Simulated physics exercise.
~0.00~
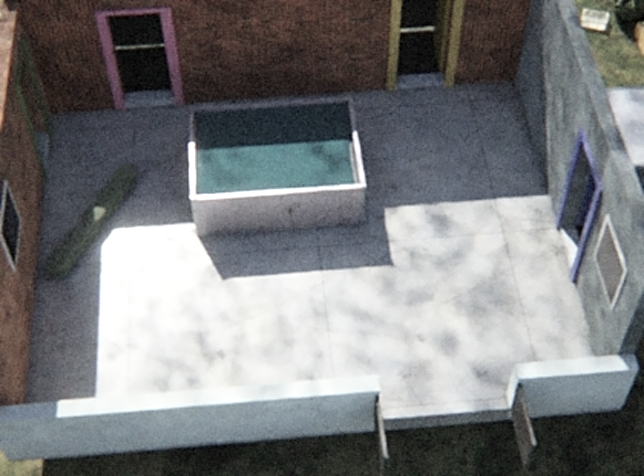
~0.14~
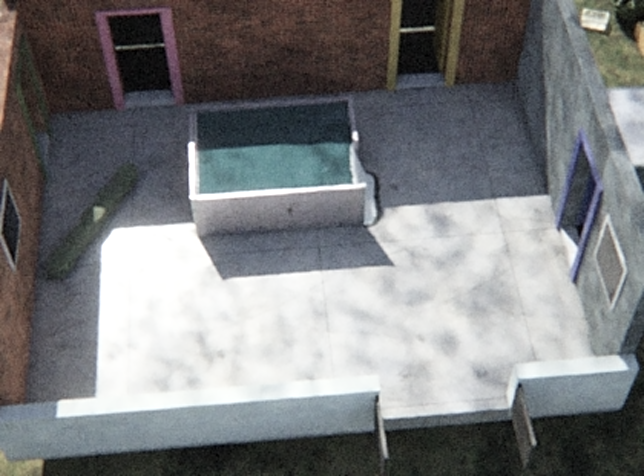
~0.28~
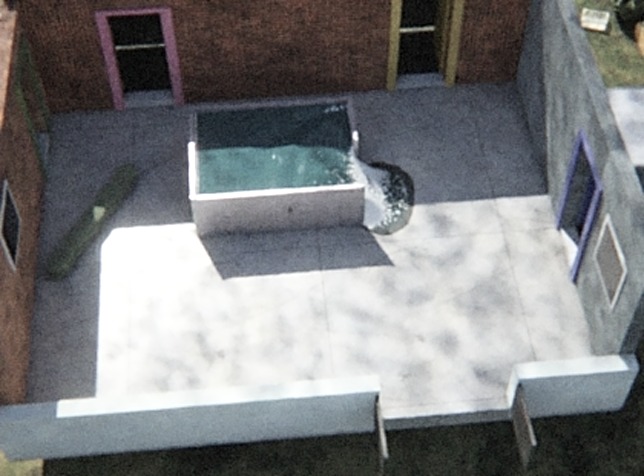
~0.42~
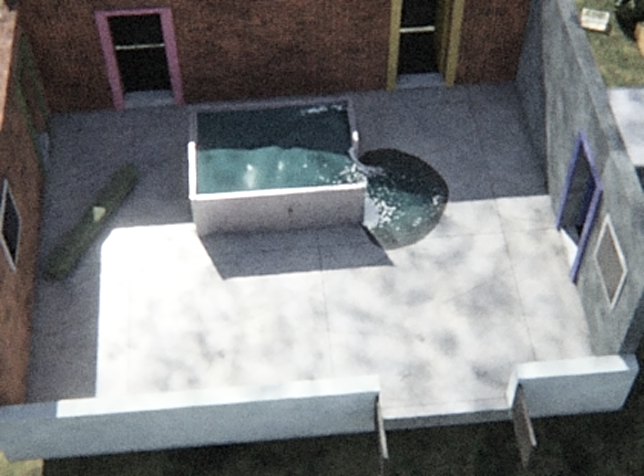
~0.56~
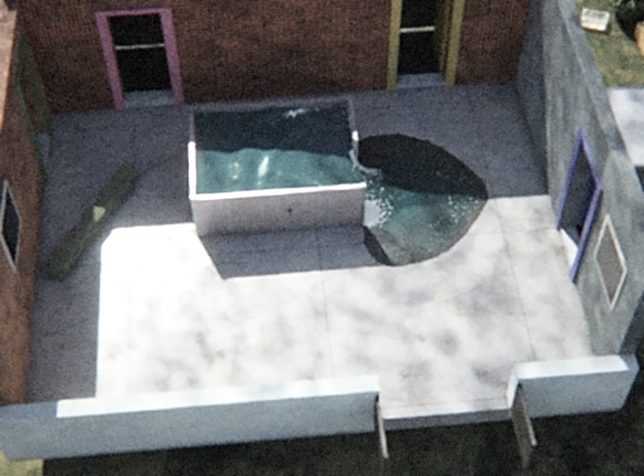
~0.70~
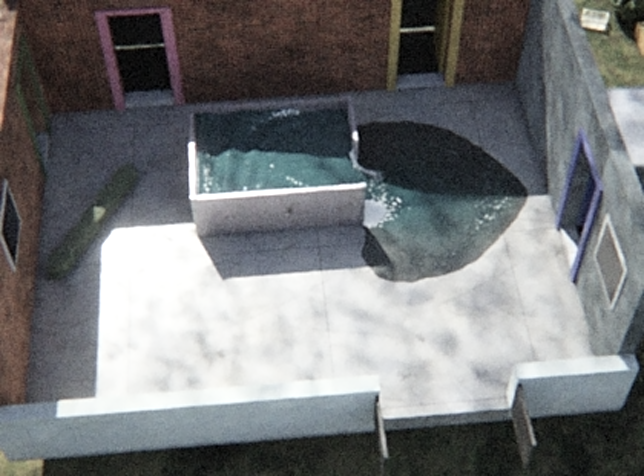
Water bursts from the right side of a pale, open-topped tank in a walled back court, seen steadily from a roof above. Pink-framed and yellow-framed doorways stand in the brick back wall, a blue one on the right, and a green shape lies slantwise at left. The water pours through the gap and fans rightward across the paving in a widening, dark, rounded sheet, while the tank's surface ripples.
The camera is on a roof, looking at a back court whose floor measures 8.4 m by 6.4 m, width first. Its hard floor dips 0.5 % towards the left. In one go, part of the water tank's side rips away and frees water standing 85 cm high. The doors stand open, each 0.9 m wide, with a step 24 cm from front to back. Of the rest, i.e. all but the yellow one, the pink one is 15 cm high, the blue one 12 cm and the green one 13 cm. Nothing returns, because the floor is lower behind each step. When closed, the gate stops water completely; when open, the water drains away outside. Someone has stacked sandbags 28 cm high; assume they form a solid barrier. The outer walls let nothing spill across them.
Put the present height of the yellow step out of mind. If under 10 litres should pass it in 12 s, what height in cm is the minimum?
The minimum is around 10 cm.
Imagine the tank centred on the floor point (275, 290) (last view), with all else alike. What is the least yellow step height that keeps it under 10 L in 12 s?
At least some 14.5 centimetres tall.
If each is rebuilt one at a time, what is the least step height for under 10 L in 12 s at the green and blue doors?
You'd want about 10.5 centimetres at green and about 27 centimetres at blue.
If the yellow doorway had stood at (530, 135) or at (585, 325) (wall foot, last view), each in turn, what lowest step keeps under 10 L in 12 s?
You'd want roughly 25 cm there first, then roughly 19 cm.
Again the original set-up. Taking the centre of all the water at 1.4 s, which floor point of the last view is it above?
The balance point sits at roughly (322, 189).
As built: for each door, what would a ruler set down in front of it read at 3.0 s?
In cm: Yellow 12, pink 0, blue 25, green 0.
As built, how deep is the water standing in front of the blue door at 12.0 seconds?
The depth there is around 8.0 cm.
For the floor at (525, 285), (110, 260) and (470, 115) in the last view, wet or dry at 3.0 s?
Listed order - soaked through, unwetted, soaked through.
After 1.4 s water covers 25 % of the floor, deepest (45 cm) near (370, 202); 3 cm at the yellow door, 0 litres in over its 10 cm step.
After 3.0 s water covers 30 % of the floor, deepest (38 cm) near (598, 385); 12 cm at the yellow door, 0 litres in over its 10 cm step.
After 12.0 s water covers 95 % of the floor, deepest (14 cm) near (47, 170); 6 cm at the yellow door, 9 litres in over its 10 cm step.
At the yellow door as built, the water arrived by 1.3 s and peaked near 13 cm at 2.8 s.
With a step of 9 cm, 16 litres would have come in within the 12 s; with 12 cm, 3 litres. So under 10 litres takes about 10 cm.
